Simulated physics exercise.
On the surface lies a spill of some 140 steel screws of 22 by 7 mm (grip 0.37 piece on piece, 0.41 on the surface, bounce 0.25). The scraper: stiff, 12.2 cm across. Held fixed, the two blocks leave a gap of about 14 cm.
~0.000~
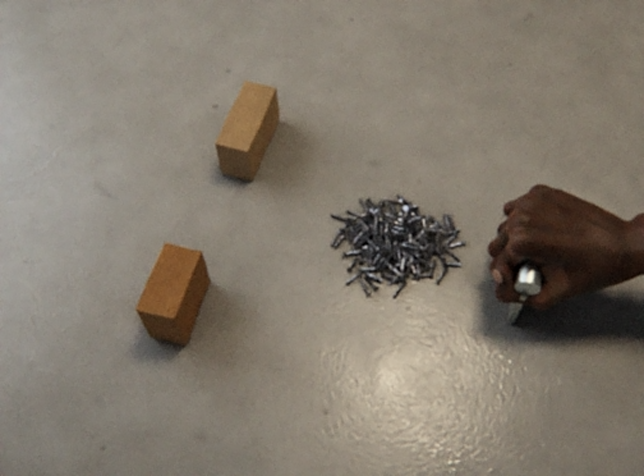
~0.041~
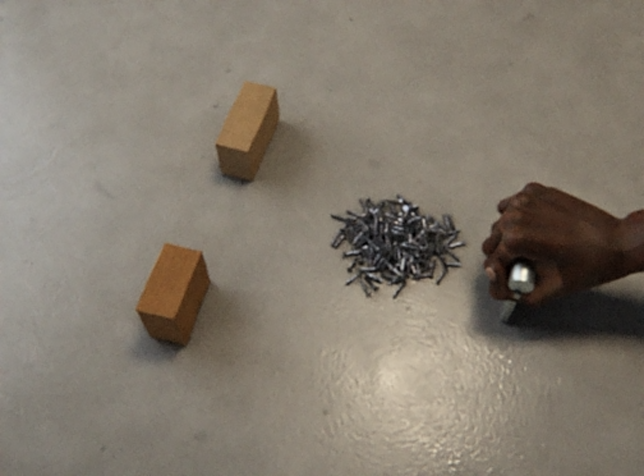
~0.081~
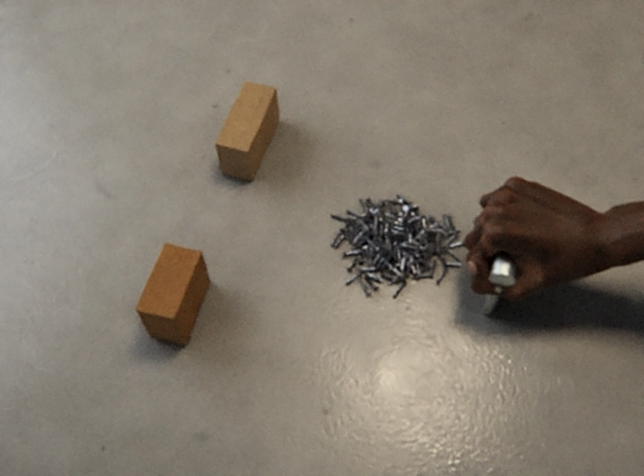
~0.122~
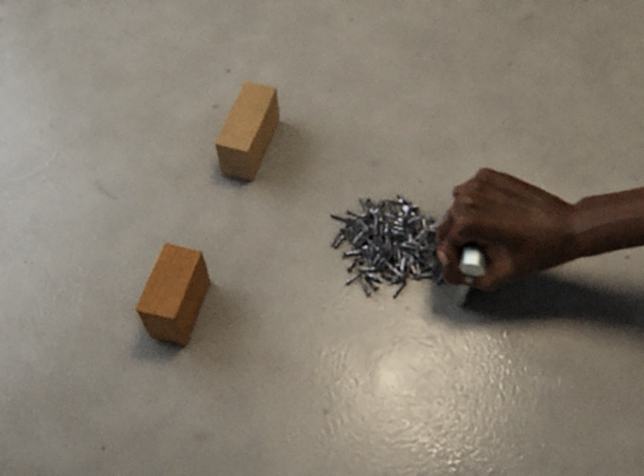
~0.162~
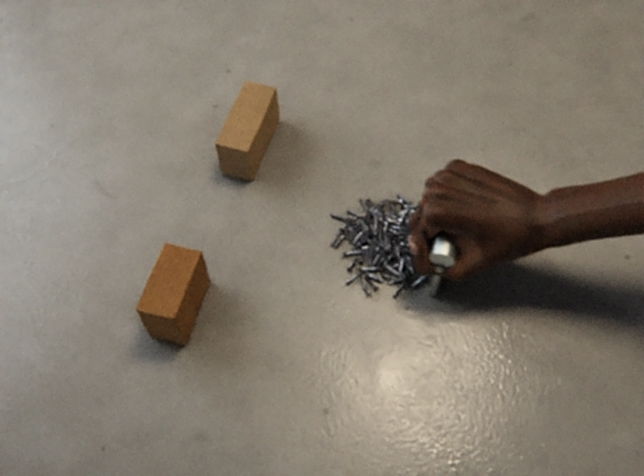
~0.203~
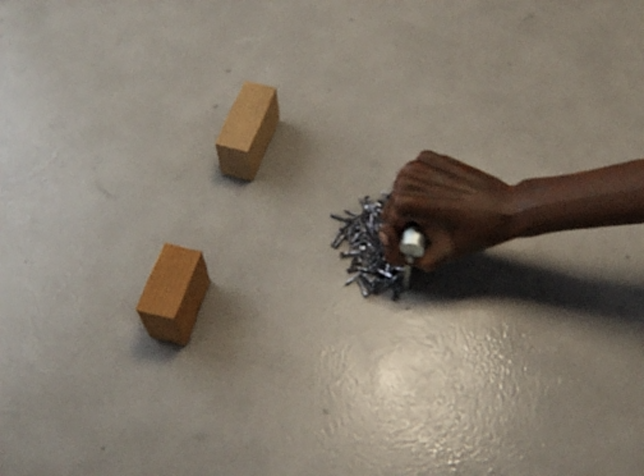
On a smooth grey surface, a hand slides a scraper left into a pile of screws.
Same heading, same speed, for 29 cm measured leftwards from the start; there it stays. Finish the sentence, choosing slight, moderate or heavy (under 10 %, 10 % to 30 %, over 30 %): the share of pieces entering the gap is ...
The share of pieces entering the gap is heavy.
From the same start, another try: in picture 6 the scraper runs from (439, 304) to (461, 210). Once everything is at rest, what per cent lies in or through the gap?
Gap share at rest - 15 %.
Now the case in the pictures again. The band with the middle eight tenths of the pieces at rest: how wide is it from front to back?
Roughly 16 cm.
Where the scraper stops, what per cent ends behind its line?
Reading: Around 15 %.
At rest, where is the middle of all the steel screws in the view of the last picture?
The centre lies at about (242, 201).
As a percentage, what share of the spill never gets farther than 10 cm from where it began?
Roughly 5 per cent.
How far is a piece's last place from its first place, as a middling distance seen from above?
I'd put it at close to 20 cm.
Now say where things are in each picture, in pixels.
Scraper from (522, 298) to (537, 205); moved 0.0 cm; pieces shifted so far, 0; middle of the spill at (397, 234); block at (169, 280); block at (246, 115), in the first picture.
Scraper from (516, 296) to (531, 203); moved 0.6 cm; pieces shifted so far, 0; middle of the spill at (397, 234), in the second picture.
Scraper from (497, 290) to (514, 198); moved 2.5 cm; pieces shifted so far, 0; middle of the spill at (397, 234), in the third picture.
Scraper from (468, 280) to (487, 189); moved 5.4 cm; pieces shifted so far, 0; middle of the spill at (397, 234), in the fourth picture.
Scraper from (439, 270) to (460, 181); moved 8.4 cm; pieces shifted so far, 27; middle of the spill at (396, 234), in the fifth picture.
Scraper from (410, 260) to (432, 172); moved 11.5 cm; pieces shifted so far, 106; middle of the spill at (388, 232); block at (169, 280); block at (246, 115). Its speed is about 0.75 m/s, heading 6 degrees away from the viewer, in the sixth picture.
After 0.37 s, scraper 24 cm from its start, spill 14 cm wide; held up before the blocks 100 %.
After 0.55 s, scraper 30 cm from its start, spill 19 cm wide; in or through the gap 45 %, held up before the blocks 50 %.
After 0.69 s, scraper 30 cm from its start, spill 20 cm wide; in or through the gap 45 %, held up before the blocks 50 %.
At rest (1.5 s), in or through the gap 45 %, round the near block 0 %, round the far block 5 %, held up before the blocks 50 %.
